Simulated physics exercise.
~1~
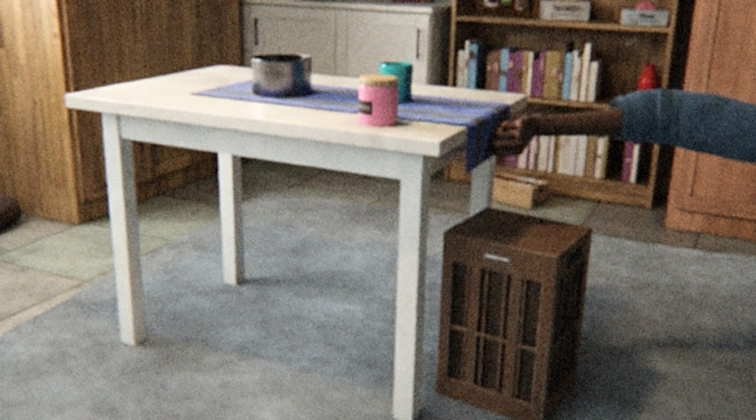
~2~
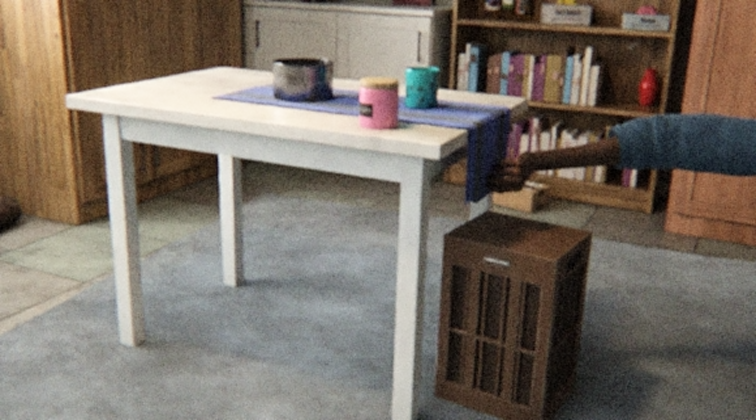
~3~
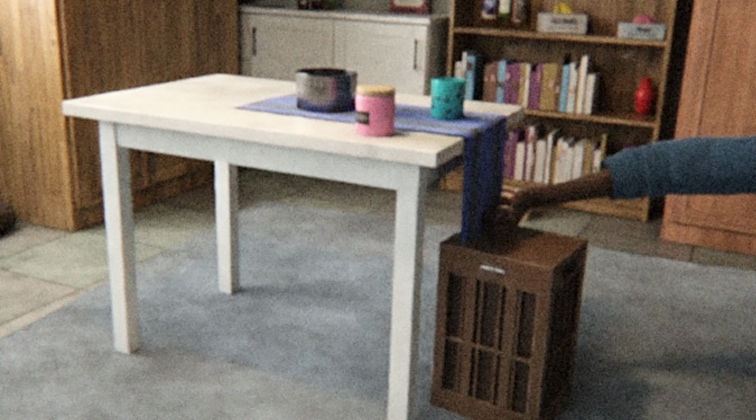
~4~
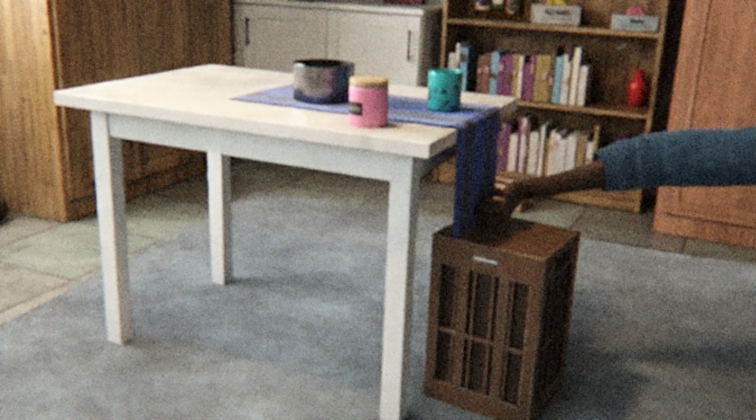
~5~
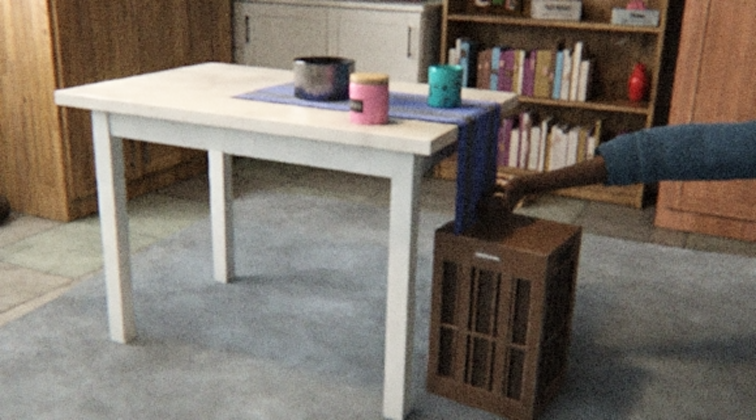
In a room with a bookshelf, a hand slowly pulled the hanging end of a blue cloth down off a white table, drawing a pot and a turquoise mug to the right, until it reached the brown crate, with both and the pink jar still on the table.
